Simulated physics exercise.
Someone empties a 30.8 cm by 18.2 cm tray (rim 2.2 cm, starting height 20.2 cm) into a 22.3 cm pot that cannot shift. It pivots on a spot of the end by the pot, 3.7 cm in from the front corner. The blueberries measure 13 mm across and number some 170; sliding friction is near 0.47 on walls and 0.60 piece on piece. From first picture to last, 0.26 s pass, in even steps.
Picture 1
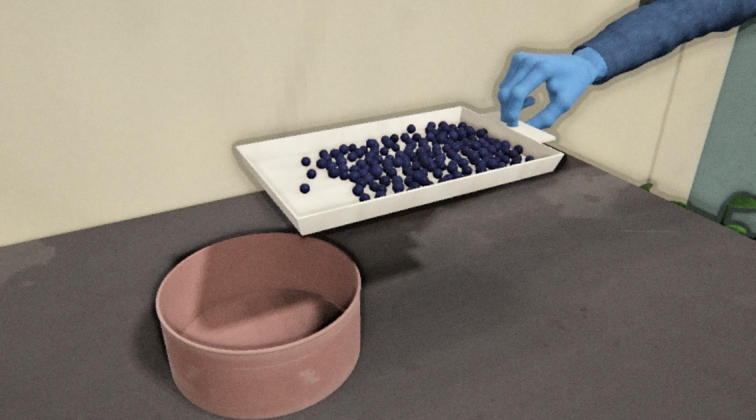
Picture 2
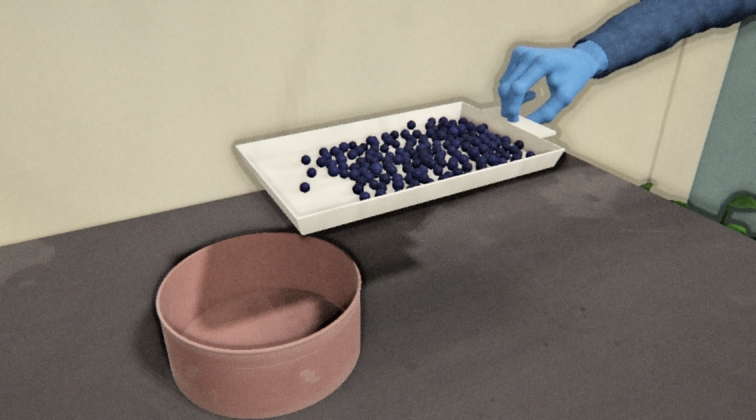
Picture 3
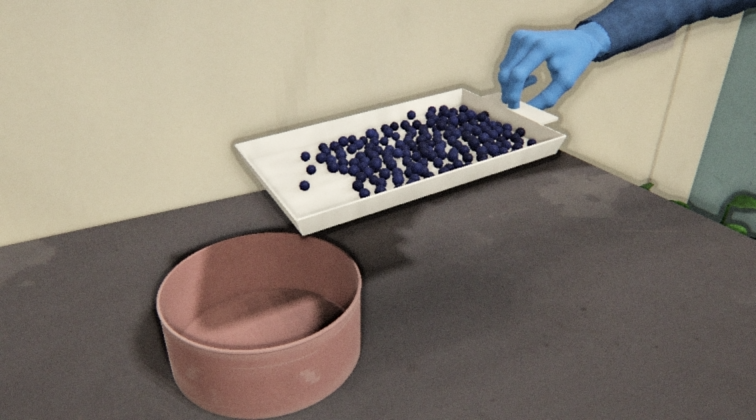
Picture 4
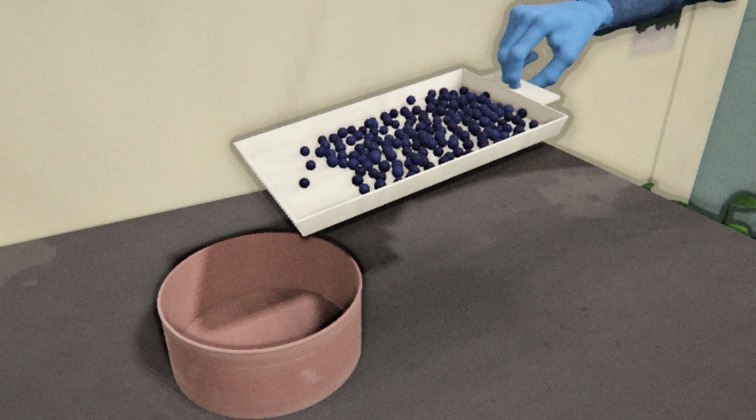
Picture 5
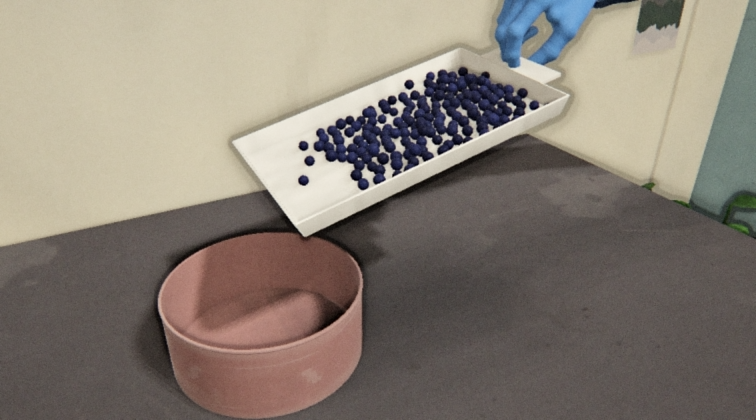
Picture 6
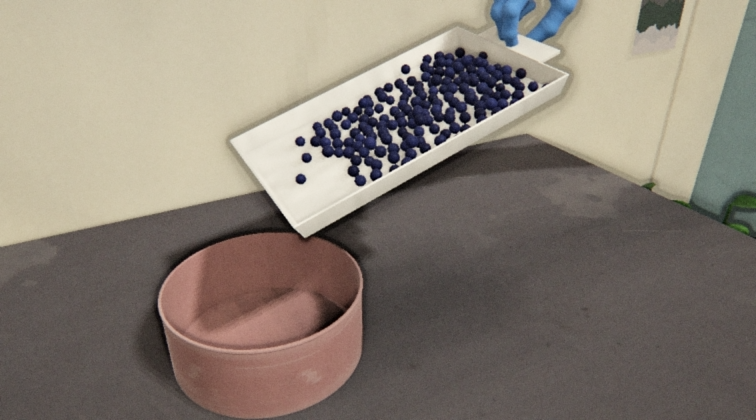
Blue-gloved hand lifting the right end of a white tray of dark blueberries, tilting it beside a round pinkish pot.
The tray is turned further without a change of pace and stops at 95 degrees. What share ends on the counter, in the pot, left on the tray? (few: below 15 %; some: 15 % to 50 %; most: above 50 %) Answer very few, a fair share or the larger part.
Counter: A fair share, pot: The larger part, tray: Very few.
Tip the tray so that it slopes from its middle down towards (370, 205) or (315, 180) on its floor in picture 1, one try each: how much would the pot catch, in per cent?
Some 25 and 90 per cent.
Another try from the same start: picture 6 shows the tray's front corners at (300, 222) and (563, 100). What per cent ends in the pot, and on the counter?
Pot 45, counter 55.
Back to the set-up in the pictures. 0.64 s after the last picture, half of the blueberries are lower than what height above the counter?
About 22 cm.
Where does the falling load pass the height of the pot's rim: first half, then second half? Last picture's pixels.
First near (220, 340), later near (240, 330).
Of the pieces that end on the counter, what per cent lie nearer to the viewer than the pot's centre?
About 100 per cent.
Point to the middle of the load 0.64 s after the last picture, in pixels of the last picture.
Near (258, 214).
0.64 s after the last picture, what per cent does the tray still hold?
Roughly 60 per cent.
Then, 0.39 s after the last picture, tilt 56 degrees; the tray holds 100 %, the pot 0 %.
Then, 0.64 s after the last picture, tilt 80 degrees; the tray holds 60 %, the pot 10 %.
Then, 1.01 s after the last picture, tilt 95 degrees; the tray holds 0 %, the pot 50 %.
In the end, counter 40 %, pot 60 %, tray 0 %.
